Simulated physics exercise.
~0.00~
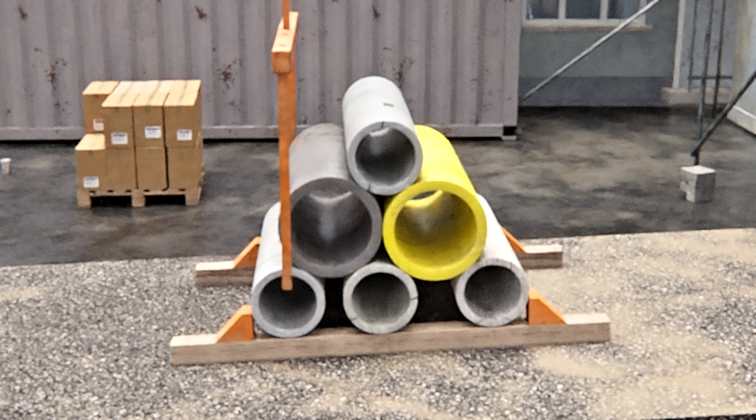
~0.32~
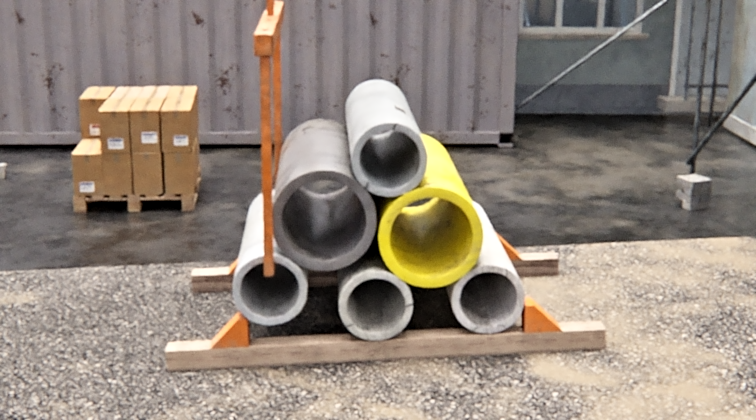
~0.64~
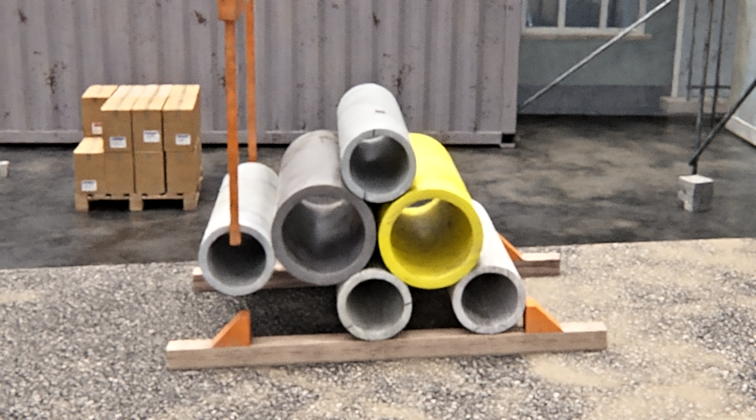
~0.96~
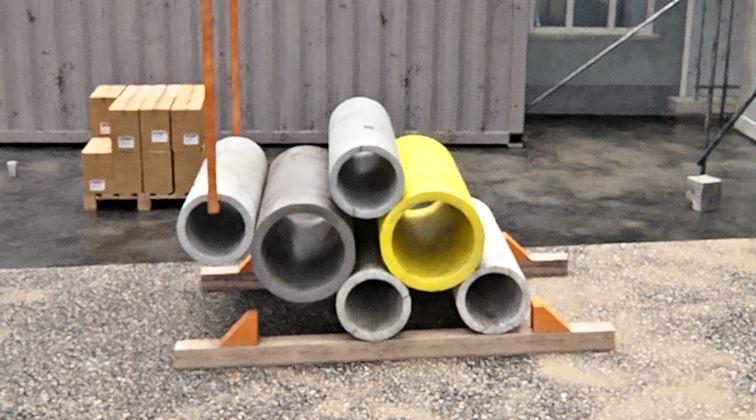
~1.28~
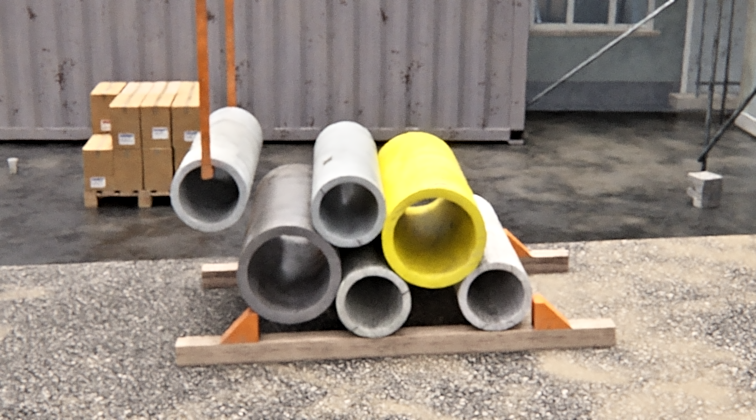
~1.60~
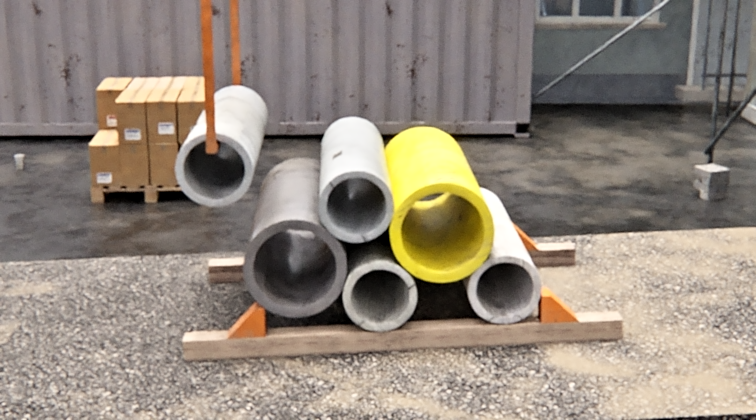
An orange beam hoisted the lower left pipe out of a stack of six concrete pipes on timber bearers, and the big dark one rolled down left into the gap while the top pipe sank after it, the yellow one staying in place.
